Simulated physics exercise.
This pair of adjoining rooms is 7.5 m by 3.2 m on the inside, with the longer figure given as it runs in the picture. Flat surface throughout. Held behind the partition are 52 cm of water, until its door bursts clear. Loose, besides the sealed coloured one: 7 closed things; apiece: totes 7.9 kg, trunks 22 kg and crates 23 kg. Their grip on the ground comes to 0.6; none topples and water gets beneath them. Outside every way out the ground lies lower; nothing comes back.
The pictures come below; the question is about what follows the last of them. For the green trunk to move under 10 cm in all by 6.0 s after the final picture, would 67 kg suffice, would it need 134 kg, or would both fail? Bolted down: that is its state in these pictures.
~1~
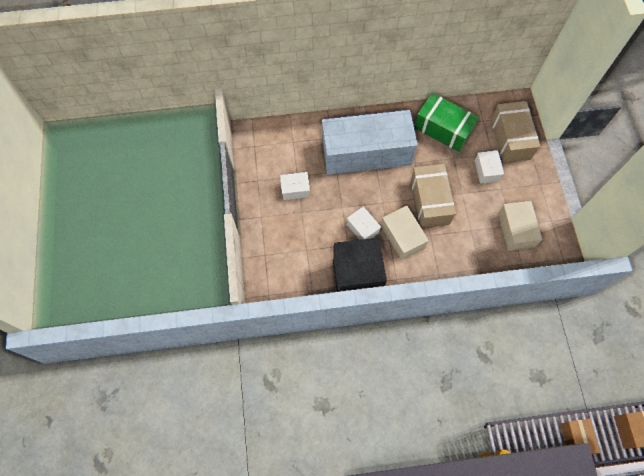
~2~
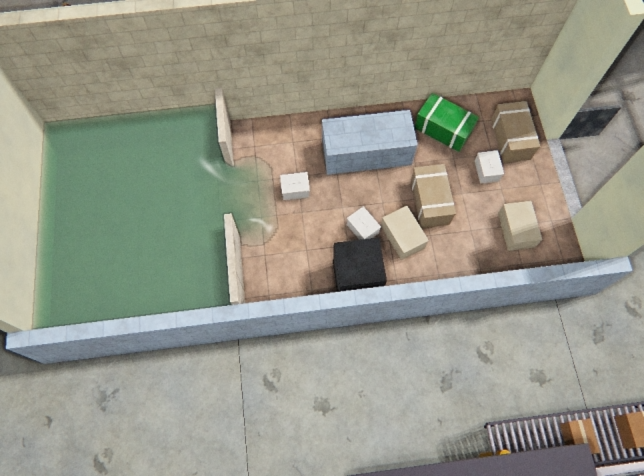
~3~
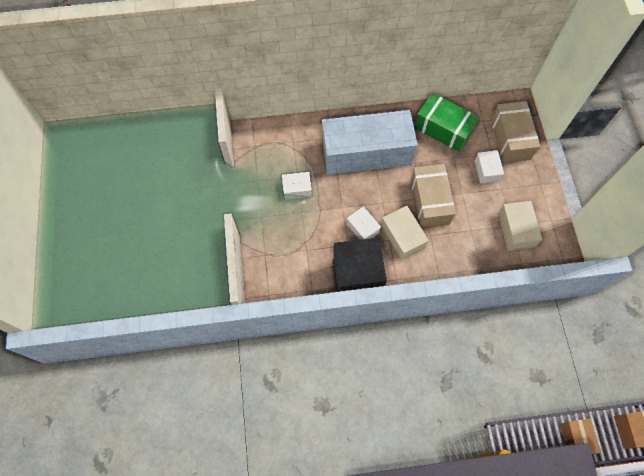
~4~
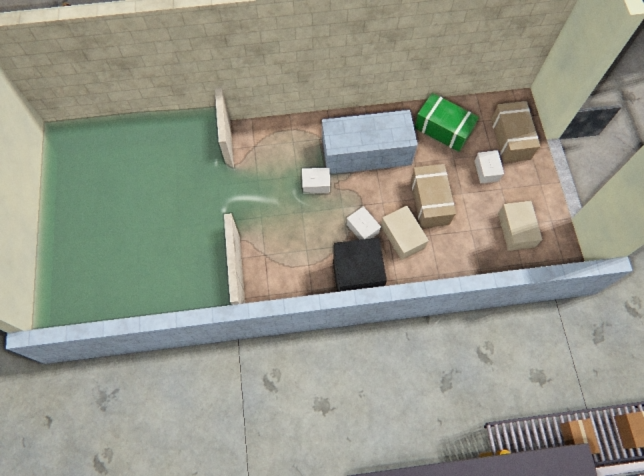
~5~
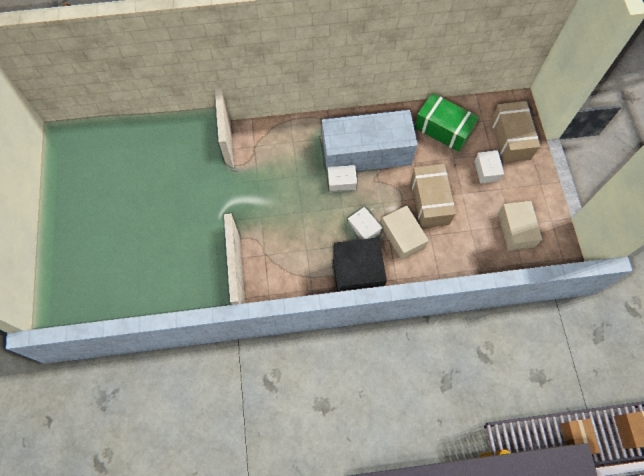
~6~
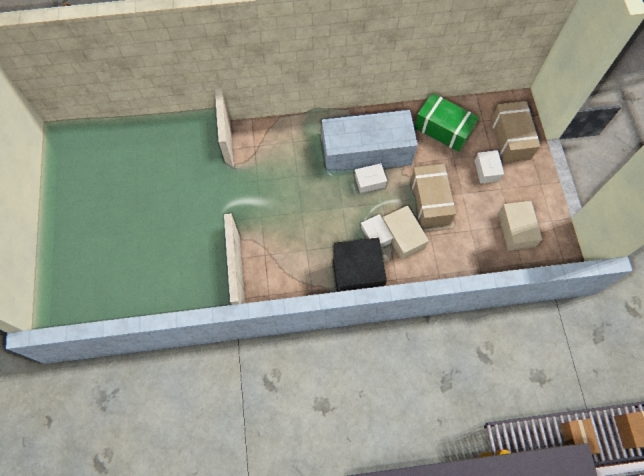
Light qualifies.
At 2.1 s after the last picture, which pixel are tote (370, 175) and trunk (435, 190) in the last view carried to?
They end up about (502, 117) and (575, 192) in the last view.
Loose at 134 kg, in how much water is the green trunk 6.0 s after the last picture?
Something like 12 centimetres.
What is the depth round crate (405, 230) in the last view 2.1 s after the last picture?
Around 18 centimetres.
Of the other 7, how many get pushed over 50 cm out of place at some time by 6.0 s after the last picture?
Tally: 6.
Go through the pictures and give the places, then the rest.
In the first frame, the green trunk at (448, 115) rests on the ground; water covers 8.3 m2; 0 of 8 have shifted.
In the second frame, the green trunk at (448, 115) rests on the ground; water covers 9.0 m2; 0 of 8 have shifted.
In the third frame, the green trunk at (448, 115) rests on the ground; water covers 10.1 m2; 0 of 8 have shifted.
In the fourth frame, the green trunk at (448, 115) rests on the ground; 11.2 m2 under water; 1 of 8 have shifted.
In the fifth frame, the green trunk at (448, 115) rests on the ground; water covers 12.1 m2; 1 of 8 have shifted.
In the sixth frame, the green trunk at (448, 115) rests on the ground; 12.8 m2 under water; 2 of 8 have shifted.
Then, 0.4 s after the last picture the green trunk would be 0 cm from its start with 67 kg and 0 cm from its start with 134 kg; 0 cm of water round it then.
Then, 2.1 s after the last picture the green trunk would be 0 cm from its start with 67 kg and 0 cm from its start with 134 kg; 8 cm of water round it then.
Then, 3.9 s after the last picture the green trunk would be 0 cm from its start with 67 kg and 0 cm from its start with 134 kg; 7 cm of water round it then.
Then, 6.0 s after the last picture the green trunk would be 0 cm from its start with 67 kg and 0 cm from its start with 134 kg; 12 cm of water round it then.
